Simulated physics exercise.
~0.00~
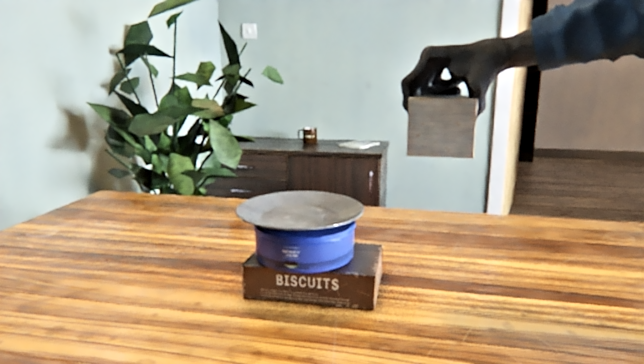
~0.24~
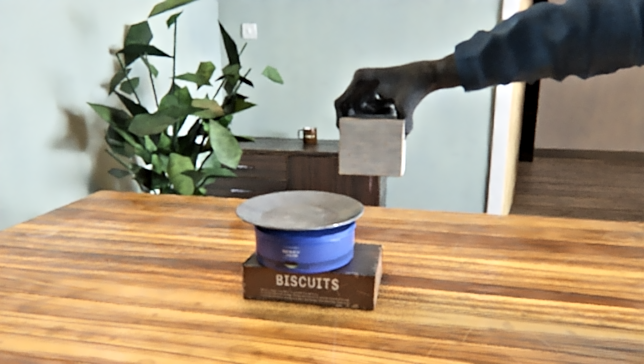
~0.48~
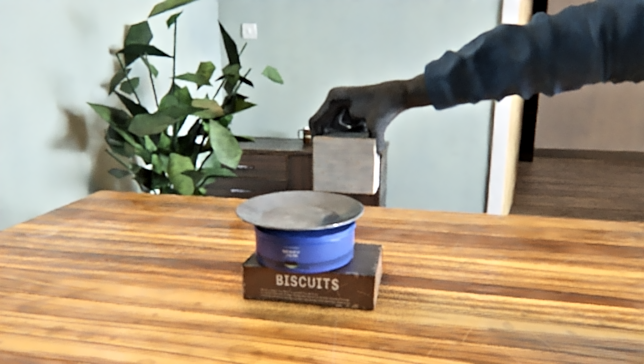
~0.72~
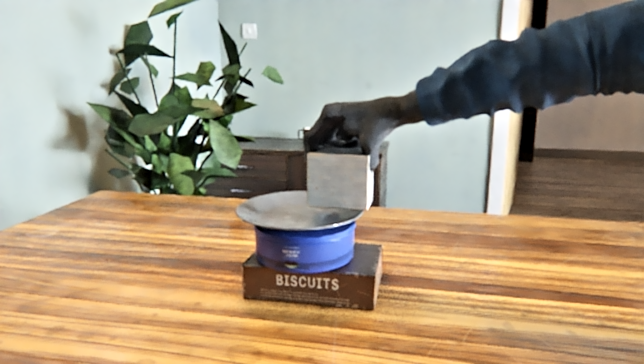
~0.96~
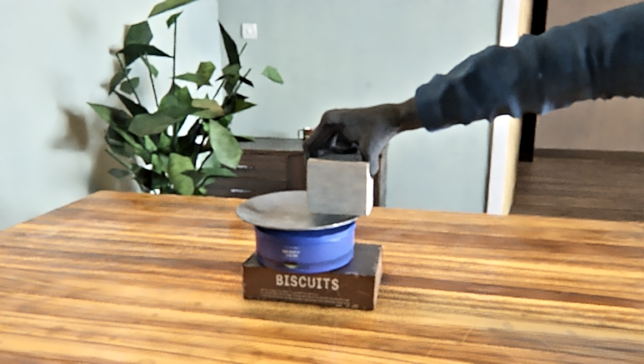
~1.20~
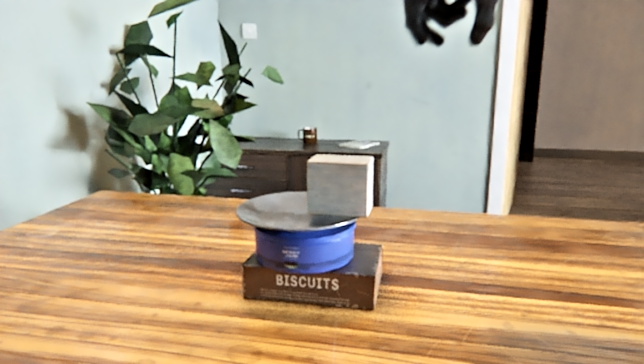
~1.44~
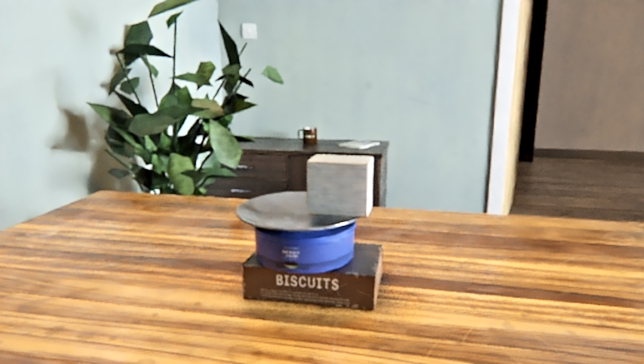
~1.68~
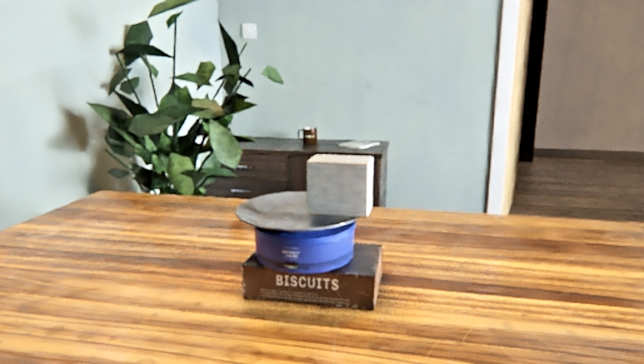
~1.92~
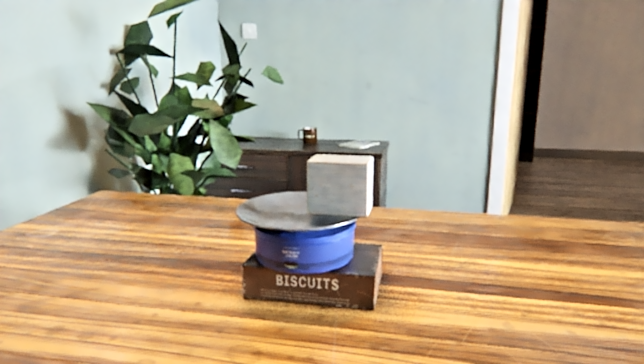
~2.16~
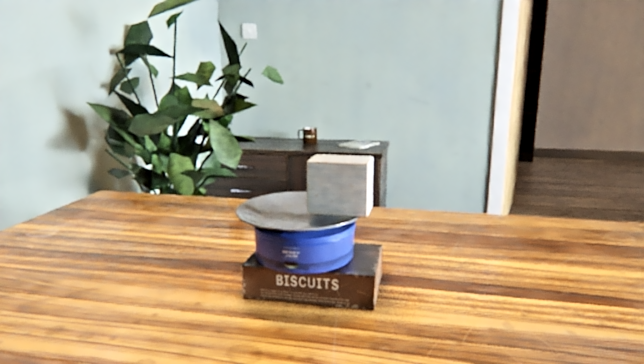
A hand in a dark blue sleeve reaches in from the right, holding a white block above a striped wooden table seen from the front and slightly above. On the table, a brown packet marked biscuits carries a blue tub with a wide grey plate on top, while a leafy plant and a dark cabinet stand behind. The hand moves the block left, then lowers it onto the right side of the plate. It lets go and draws back out of view at the upper right. The block stays upright near the plate's edge, and the pile holds still.
